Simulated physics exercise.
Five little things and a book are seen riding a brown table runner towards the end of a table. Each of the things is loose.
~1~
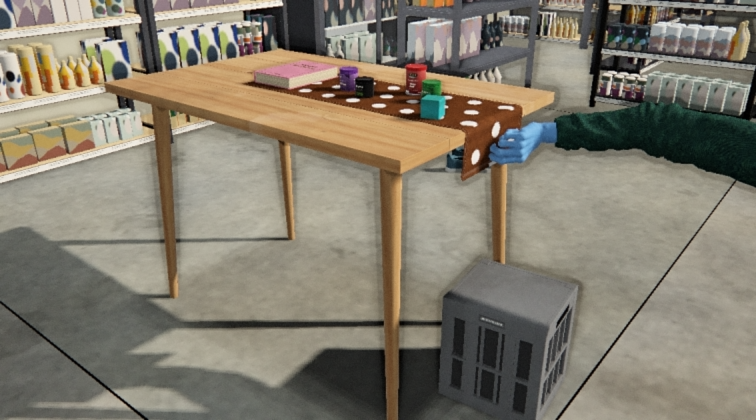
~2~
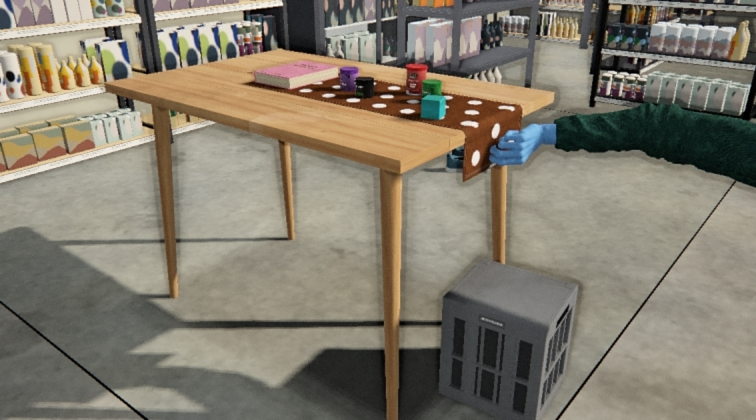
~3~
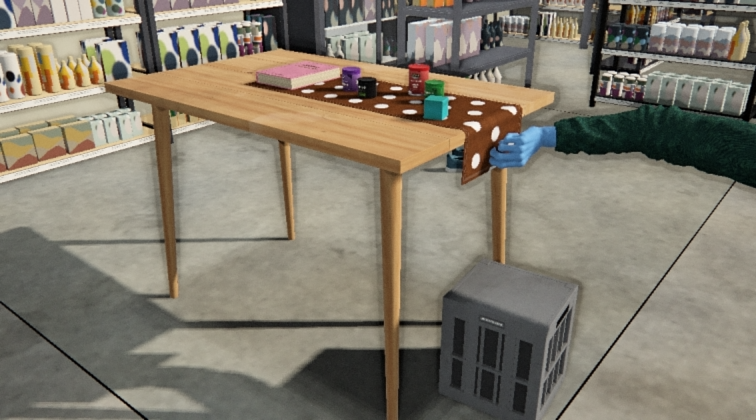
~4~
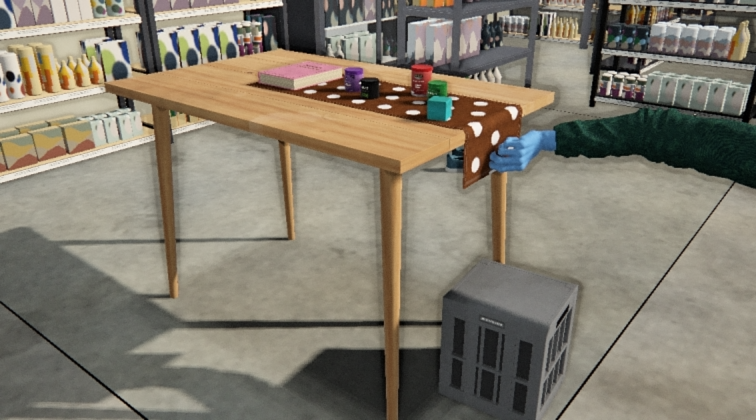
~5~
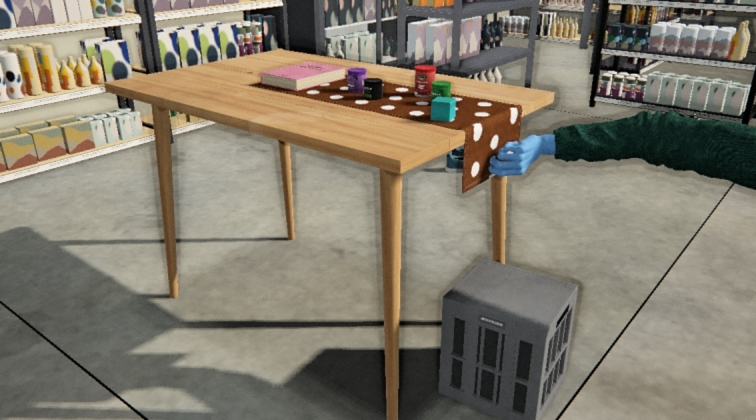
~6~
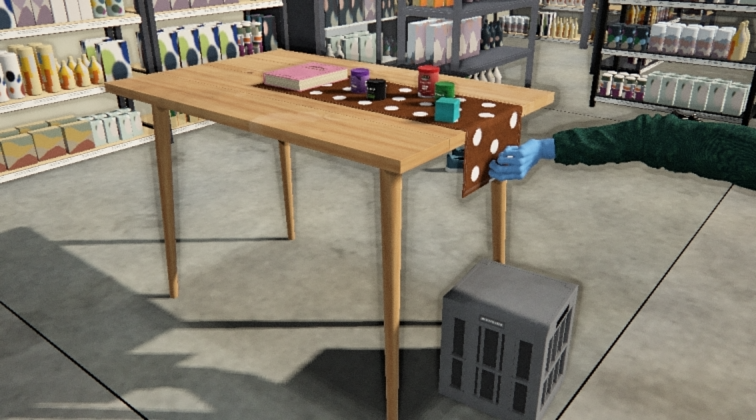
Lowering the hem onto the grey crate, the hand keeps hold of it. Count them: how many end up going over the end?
Off the edge: Three.
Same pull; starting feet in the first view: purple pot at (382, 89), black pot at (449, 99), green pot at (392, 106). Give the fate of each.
Purple pot: Still up. Black pot: Off. Green pot: Off.
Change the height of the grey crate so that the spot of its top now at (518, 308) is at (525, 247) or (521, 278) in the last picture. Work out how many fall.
Totals 1, 2.
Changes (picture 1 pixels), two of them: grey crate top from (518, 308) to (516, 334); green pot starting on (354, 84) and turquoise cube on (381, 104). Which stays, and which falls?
So the green pot stays there, and the turquoise cube leaves.
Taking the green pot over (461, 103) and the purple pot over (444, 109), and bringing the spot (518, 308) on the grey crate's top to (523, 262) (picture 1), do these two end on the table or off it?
As for the green pot, it leaves the top; as for the purple pot, it leaves the top.
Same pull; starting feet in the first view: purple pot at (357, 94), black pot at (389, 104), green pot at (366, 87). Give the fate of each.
Each in turn: The purple pot stays aloft, the black pot goes down, the green pot stays aloft.
Soon after, hem near (489, 245); turquoise cube and green pot gone.
After that, hem on the crate; turquoise cube, green pot and red can gone.
In the end, hem on the crate; turquoise cube, green pot and red can gone. It carries off three.
